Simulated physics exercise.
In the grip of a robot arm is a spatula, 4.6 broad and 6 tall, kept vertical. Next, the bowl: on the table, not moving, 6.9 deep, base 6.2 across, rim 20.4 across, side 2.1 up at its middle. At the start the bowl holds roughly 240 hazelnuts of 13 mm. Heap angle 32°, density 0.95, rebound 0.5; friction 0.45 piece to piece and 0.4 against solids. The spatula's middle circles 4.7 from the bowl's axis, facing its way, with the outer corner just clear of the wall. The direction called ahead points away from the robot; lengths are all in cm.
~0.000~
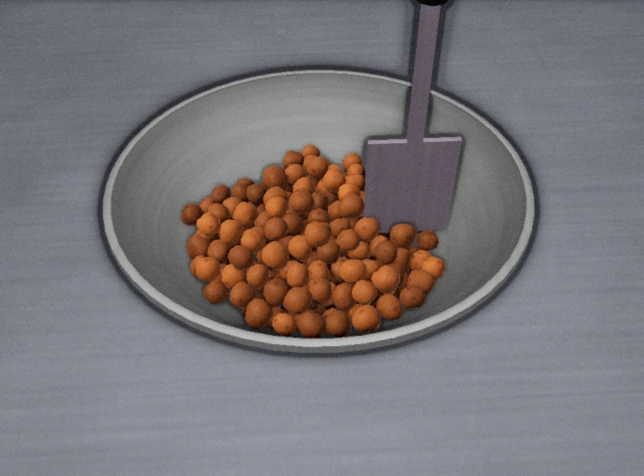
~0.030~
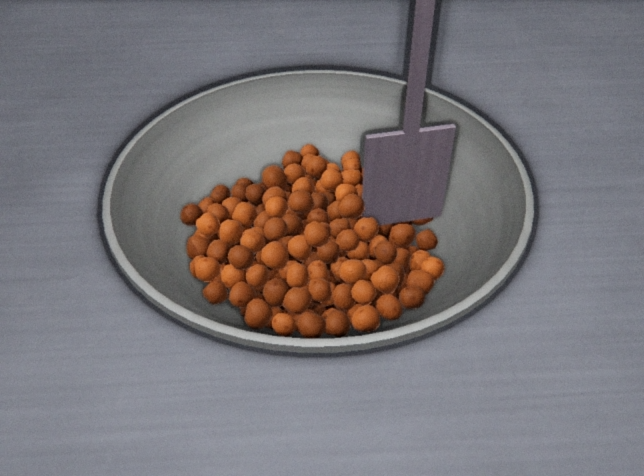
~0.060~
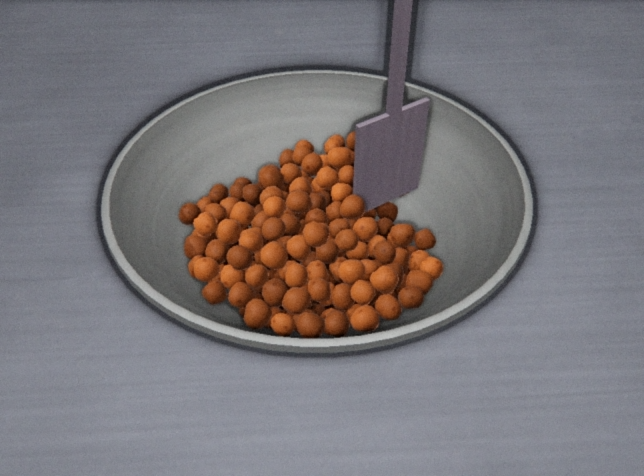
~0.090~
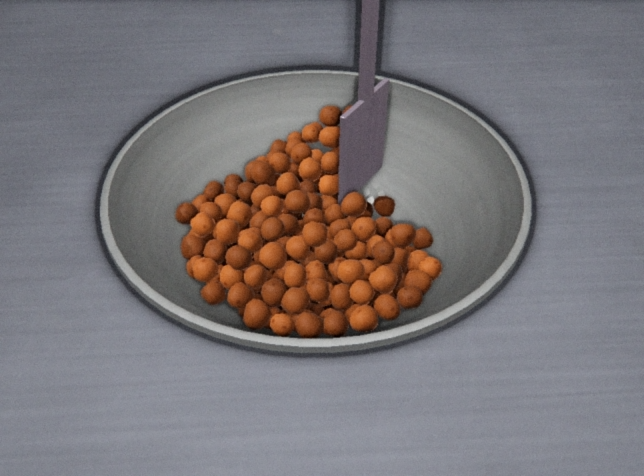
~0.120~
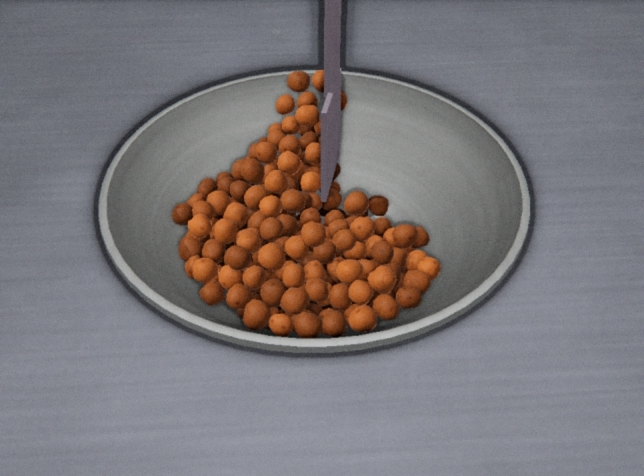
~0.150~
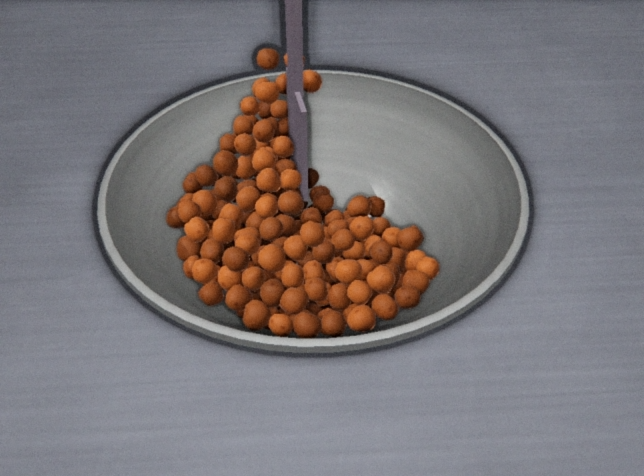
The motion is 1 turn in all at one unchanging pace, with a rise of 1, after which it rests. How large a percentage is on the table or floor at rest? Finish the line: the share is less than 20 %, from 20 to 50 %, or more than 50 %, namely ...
The share is less than 20 %.
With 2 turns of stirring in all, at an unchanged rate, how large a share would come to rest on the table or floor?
I'd expect some 15 per cent.
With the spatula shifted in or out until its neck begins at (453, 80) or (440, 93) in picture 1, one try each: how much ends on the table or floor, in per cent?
I'd guess some 0 and 0 percent.
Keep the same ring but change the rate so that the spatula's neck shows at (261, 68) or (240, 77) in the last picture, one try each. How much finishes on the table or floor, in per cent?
Roughly 25 per cent on the first try and 25 per cent on the second.
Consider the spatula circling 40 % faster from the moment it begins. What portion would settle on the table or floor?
It would come to around 25 percent.
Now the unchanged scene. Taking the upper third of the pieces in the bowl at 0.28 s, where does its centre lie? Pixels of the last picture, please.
Upper-third centre: Approx. (207, 240) px.
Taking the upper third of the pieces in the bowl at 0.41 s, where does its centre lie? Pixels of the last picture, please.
Near pixel (389, 274).
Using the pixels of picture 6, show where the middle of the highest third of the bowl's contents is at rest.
(358, 231).
After 0.28 s, 197° round, highest piece 9 above the table; 226 in the bowl, 2 on the table or floor, 7 in flight or on the tool.
After 0.41 s, 296° round, highest piece 10 above the table; 215 in the bowl, 13 on the table or floor, 7 in flight or on the tool.
After 0.68 s, 0° round, highest piece 7 above the table; 207 in the bowl, 27 on the table or floor, 1 in flight or on the tool.
After 1.38 s, 0° round, highest piece 6 above the table; 207 in the bowl, 28 on the table or floor.
At rest, 207 in the bowl, 28 on the table or floor. That is 12 % on the table or floor.
